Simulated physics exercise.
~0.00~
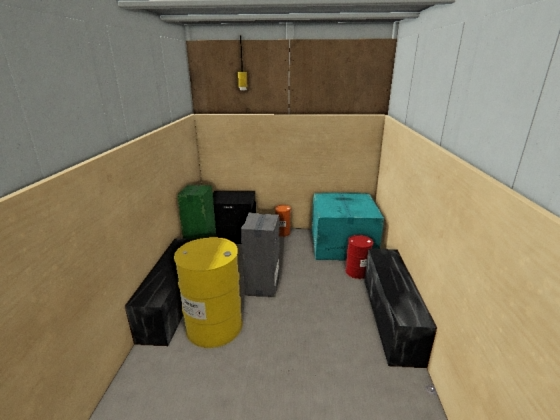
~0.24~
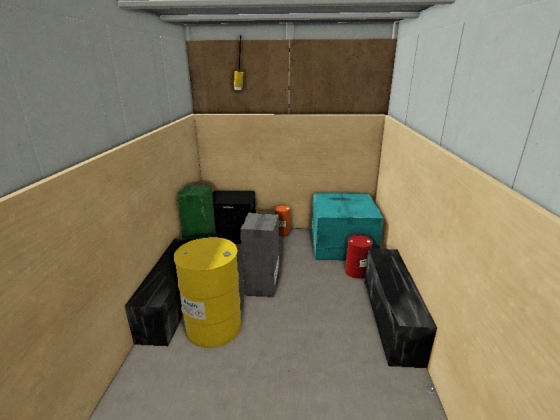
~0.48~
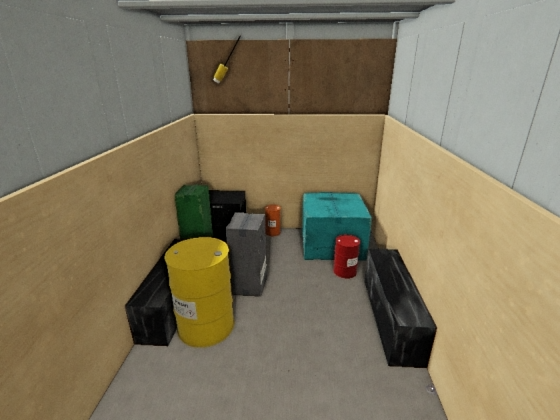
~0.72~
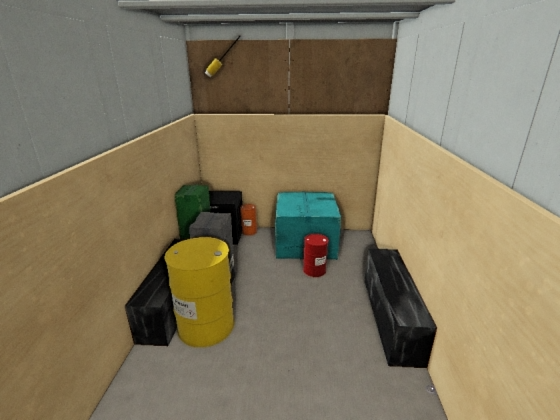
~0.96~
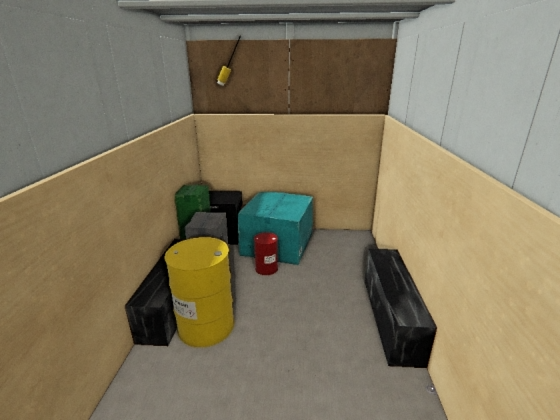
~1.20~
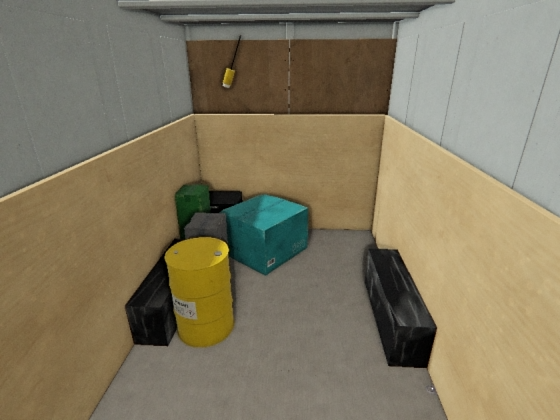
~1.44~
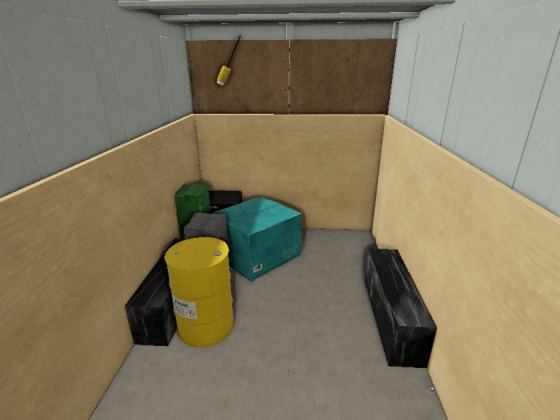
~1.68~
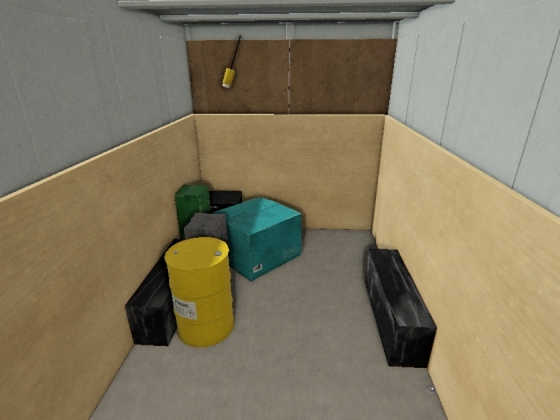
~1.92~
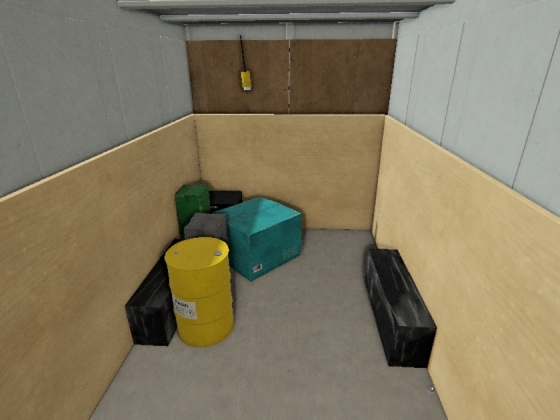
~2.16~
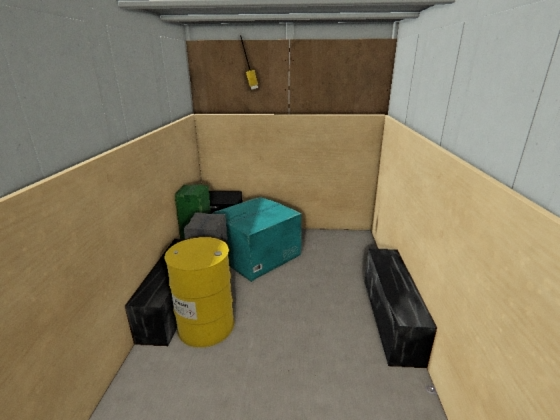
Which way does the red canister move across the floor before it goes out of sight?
The red canister slides to the left across the floor.
In the load bay of a van, a hanging yellow lamp swings as a grey box, an orange canister, a red canister and a turquoise box slide left, ending with the turquoise box against the group on the left and both canisters out of sight.
